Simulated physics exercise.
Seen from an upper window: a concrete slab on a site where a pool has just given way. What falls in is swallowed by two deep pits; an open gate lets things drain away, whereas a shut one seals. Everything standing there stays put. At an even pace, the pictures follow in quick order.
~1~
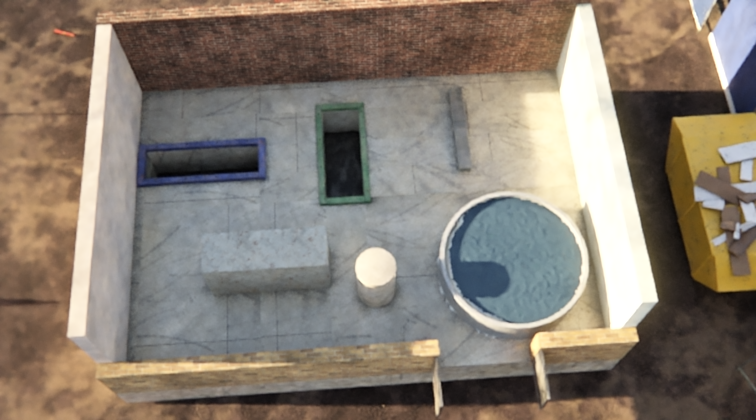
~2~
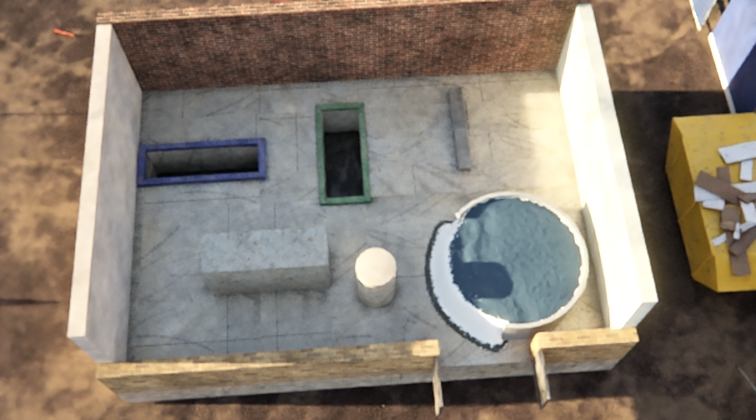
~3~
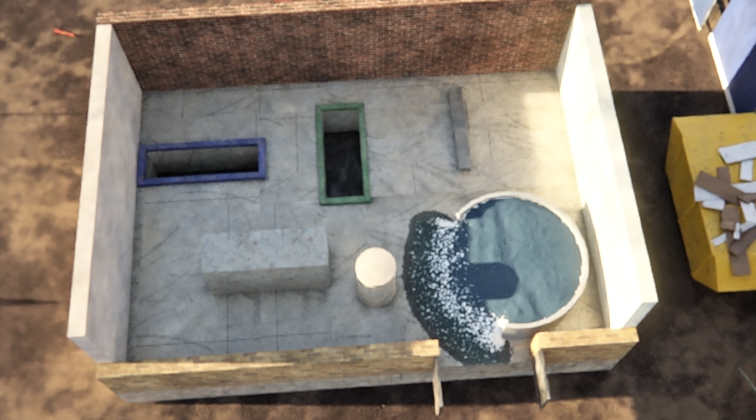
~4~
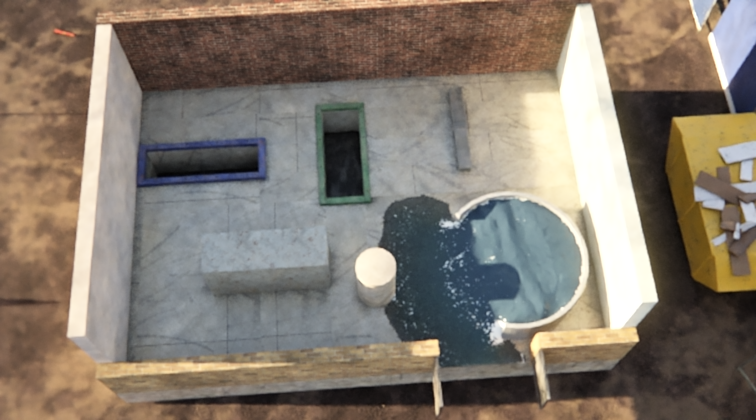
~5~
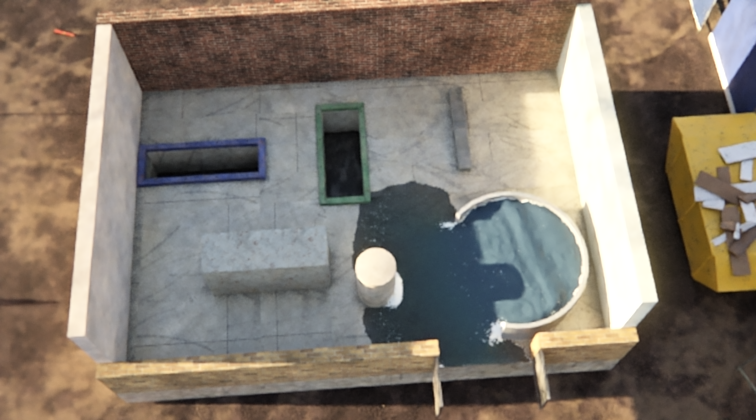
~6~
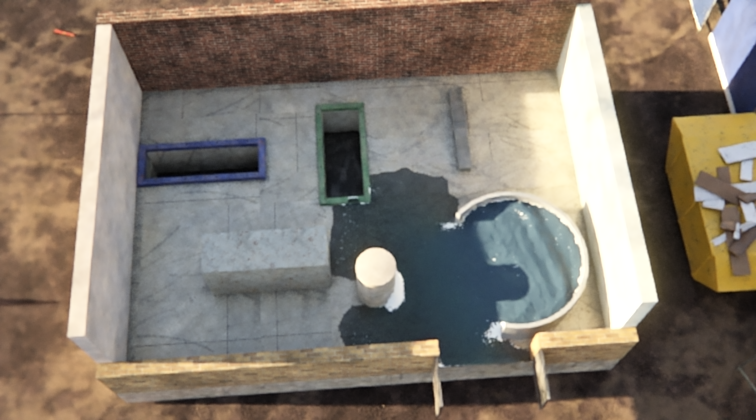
A roofless enclosure with a pale concrete floor, a brick back wall and a gap in its low front wall is seen from high above, on brown ground. A round pool stands at right, with a blue-framed pit at left, a green-framed pit near the middle, grey blocks, a white cylinder and a yellow skip outside. The pool's left side opens and foaming water bursts out, spreading dark leftward around the cylinder to the green frame and the front gap, while the camera stays still.
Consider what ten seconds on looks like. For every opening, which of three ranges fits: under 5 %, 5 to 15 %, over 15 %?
One by one: The gate ends up with a large portion - topping fifteen per cent, the green pit ends up with a moderate portion - five to fifteen per cent, the blue pit ends up with a tiny portion - beneath five per cent.
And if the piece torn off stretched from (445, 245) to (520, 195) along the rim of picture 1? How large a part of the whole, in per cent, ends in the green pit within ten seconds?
The green pit gets 20 per cent.
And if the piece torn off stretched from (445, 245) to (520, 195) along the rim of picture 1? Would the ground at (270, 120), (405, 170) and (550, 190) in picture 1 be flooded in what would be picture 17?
The first would be still unwetted, the second drenched and the third still unwetted.
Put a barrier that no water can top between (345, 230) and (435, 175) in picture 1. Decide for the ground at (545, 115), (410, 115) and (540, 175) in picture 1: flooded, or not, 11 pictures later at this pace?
Result, listed order: Spot 1 kept clear of the flood, spot 2 kept clear of the flood, spot 3 kept clear of the flood.
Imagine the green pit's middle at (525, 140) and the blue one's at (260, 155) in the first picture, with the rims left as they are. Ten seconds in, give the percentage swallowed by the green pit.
Share for the green pit: 0 percent.
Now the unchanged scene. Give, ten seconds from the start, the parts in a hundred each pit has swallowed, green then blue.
I'd put them at roughly 8 and 0 per cent respectively.
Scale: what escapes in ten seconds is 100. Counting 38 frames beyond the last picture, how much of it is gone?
Approximately 75 in a hundred, I think.
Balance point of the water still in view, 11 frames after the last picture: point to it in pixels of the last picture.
It's close to (413, 280).
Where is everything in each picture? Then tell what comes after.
The first picture shows still water in the round pool at (514, 259).
In the second picture, the front is at a hidden place, out from the gap at (447, 288).
In the third picture, the front is at a hidden place, out from the gap at (447, 289).
In the fourth picture, water pours out at (447, 289) and has run to (411, 203).
In the fifth picture, water pours out at (447, 289) and has run to (365, 205).
In the sixth picture, water pours out at (447, 289) and has run to (370, 181).
A moment on, water covers 25 % of the floor; the gate 7 %, the green pit 0 %, the blue pit 0 %.
Next, water covers 45 % of the floor; the gate 11 %, the green pit 1 %, the blue pit 0 %.
Then, water covers 55 % of the floor; the gate 15 %, the green pit 3 %, the blue pit 0 %.
Later, water covers 65 % of the floor; the gate 21 %, the green pit 4 %, the blue pit 1 %.
In the end, water covers 80 % of the floor; the gate 26 %, the green pit 7 %, the blue pit 1 %.
